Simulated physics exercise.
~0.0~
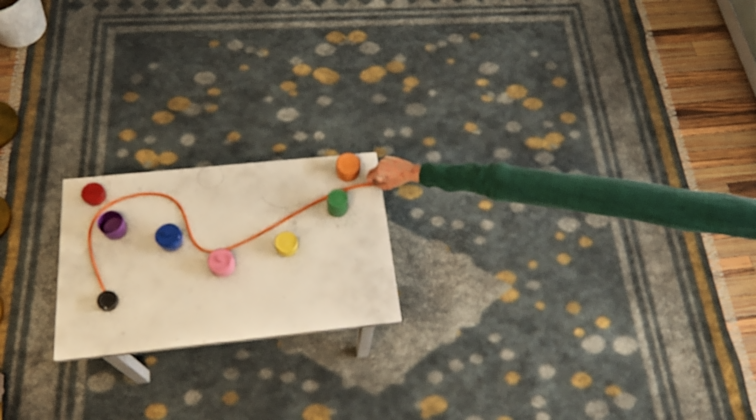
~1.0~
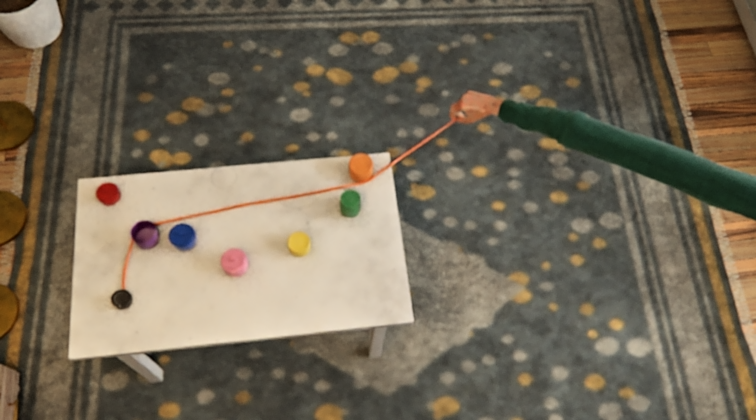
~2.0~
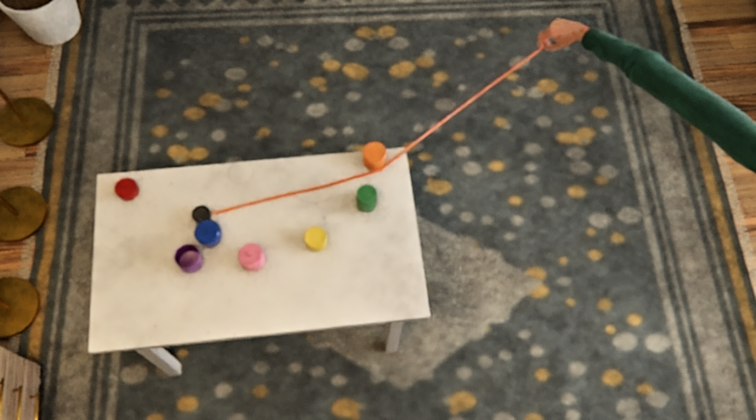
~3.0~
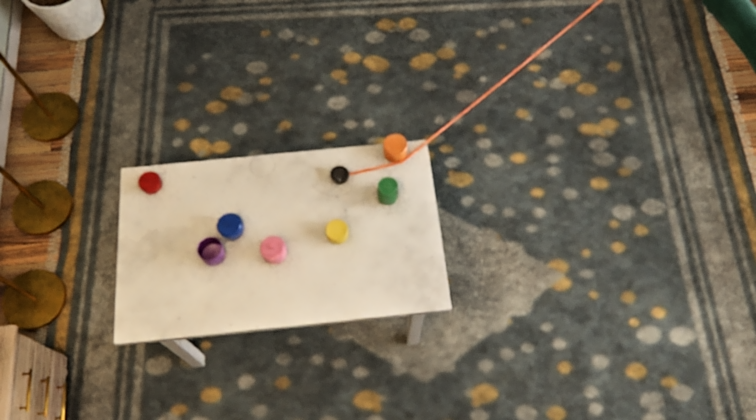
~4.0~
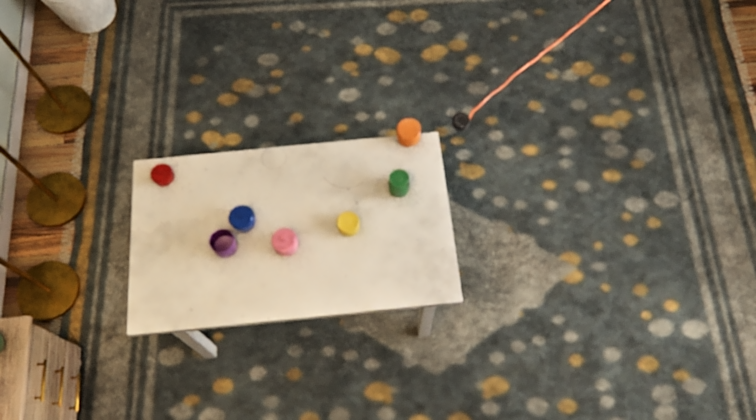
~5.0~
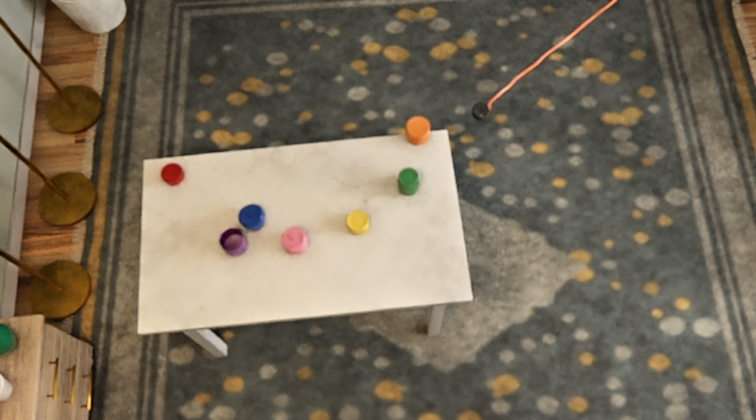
On a pale side table above a patterned rug, a green-sleeved hand pulled an orange cord rightward past colorful round containers, shifting the purple cup and dragging the cord's small black end across the tabletop until it slipped off beyond the orange tub.
